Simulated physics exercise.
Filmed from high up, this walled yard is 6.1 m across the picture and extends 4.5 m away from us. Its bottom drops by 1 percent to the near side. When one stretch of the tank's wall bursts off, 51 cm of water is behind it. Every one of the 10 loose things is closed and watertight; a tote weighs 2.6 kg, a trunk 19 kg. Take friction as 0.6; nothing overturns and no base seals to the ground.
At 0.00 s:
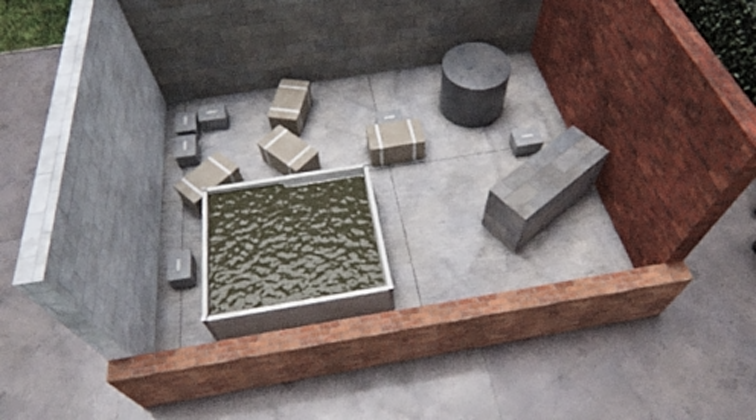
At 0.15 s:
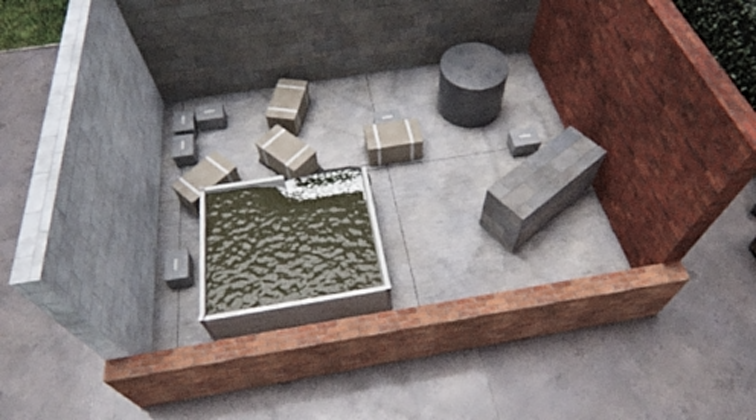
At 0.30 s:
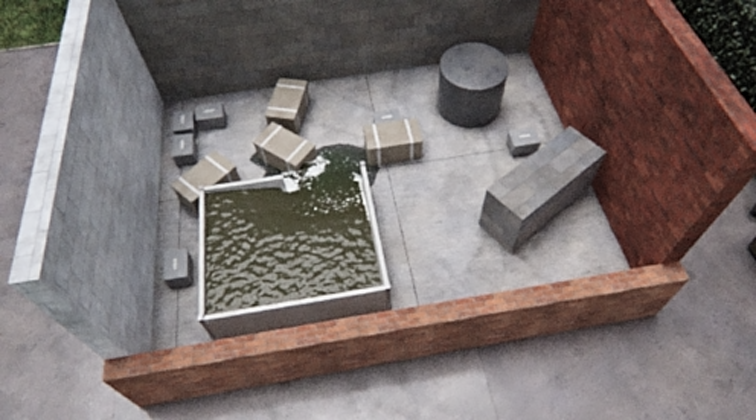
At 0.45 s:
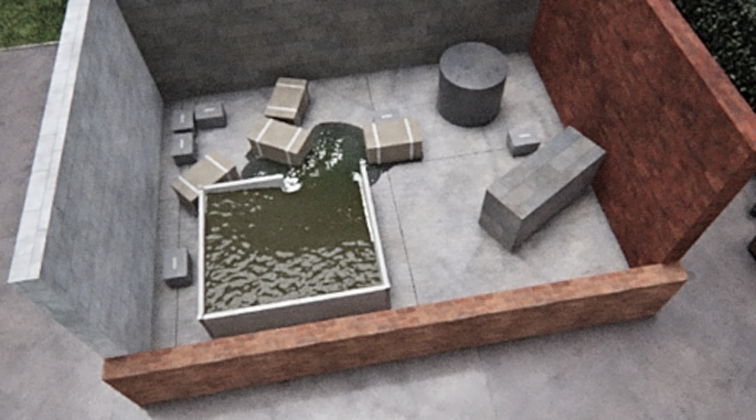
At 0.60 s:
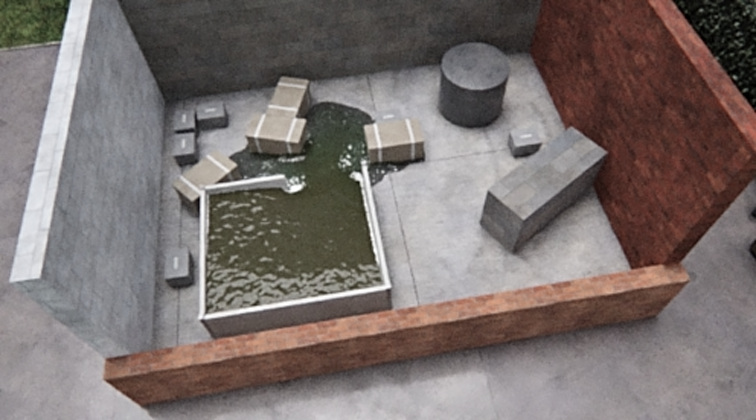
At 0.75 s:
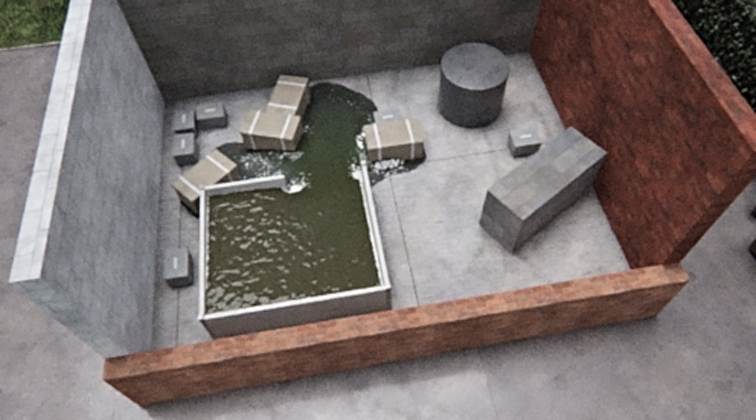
A walled concrete yard is seen from high above, with grey walls left and back and red-brick walls right and near. A pale-rimmed tank of murky green water sits left of centre, near banded tan boxes, small grey blocks, a dark cylinder and a long grey block. The tank's far wall bursts open at its right end, and foaming water pours out backward, spreads between boxes and shoves one against another.
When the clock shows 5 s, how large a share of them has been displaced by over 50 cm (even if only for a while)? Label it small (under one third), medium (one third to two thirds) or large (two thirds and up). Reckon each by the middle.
Large.
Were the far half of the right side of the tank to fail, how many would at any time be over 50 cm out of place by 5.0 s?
Then 1 of them would.
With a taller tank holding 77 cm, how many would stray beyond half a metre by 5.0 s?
Count: 10.
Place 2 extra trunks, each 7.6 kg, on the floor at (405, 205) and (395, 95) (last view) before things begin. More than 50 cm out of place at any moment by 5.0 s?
In order: Within it, beyond it.
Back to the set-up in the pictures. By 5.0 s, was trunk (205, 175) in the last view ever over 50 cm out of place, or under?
Lab note: Shift stays inside the limit.
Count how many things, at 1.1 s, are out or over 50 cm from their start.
It comes to 1.
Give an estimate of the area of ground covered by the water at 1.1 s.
At that time the wet patch spans about 9.0 m2.
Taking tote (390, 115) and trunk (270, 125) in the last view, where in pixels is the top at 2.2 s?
First one near (429, 72), second near (214, 122).
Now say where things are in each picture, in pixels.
A trunk at (288, 147) rests on the ground; a trunk at (289, 98) rests on the ground; water covers 3.8 m2; 0 of 10 have shifted, in the first picture.
A trunk at (285, 147) rests on the ground; a trunk at (287, 98) rests on the ground; water covers 4.3 m2; 0 of 10 have shifted, in the second picture.
A trunk at (284, 143), on the bottom, 6 cm from its start; a trunk at (286, 98), on the bottom; 4.8 m2 under water; 1 of 10 have shifted, in the third picture.
A trunk at (279, 134) rests on the ground, 23 cm from its start; a trunk at (286, 97), on the bottom; water covers 5.4 m2; 1 of 10 have shifted, in the fourth picture.
A trunk at (276, 127) rests on the ground, 40 cm from its start; a trunk at (288, 97), on the bottom; 6.3 m2 under water; 1 of 10 have shifted, in the fifth picture.
A trunk at (270, 124), on the bottom, 49 cm from its start; a trunk at (287, 95) rests on the ground, 6 cm from its start; 7.2 m2 under water; 2 of 10 have shifted, in the sixth picture.
After 1.1 s 1 of 10 are over 50 cm from their spots; 0 afloat.
After 2.2 s 4 of 10 are over 50 cm from their spots; 3 afloat.
After 3.5 s 5 of 10 are over 50 cm from their spots; 6 afloat.
After 5.0 s 9 of 10 are over 50 cm from their spots, and 9 have been at some point; 7 afloat.
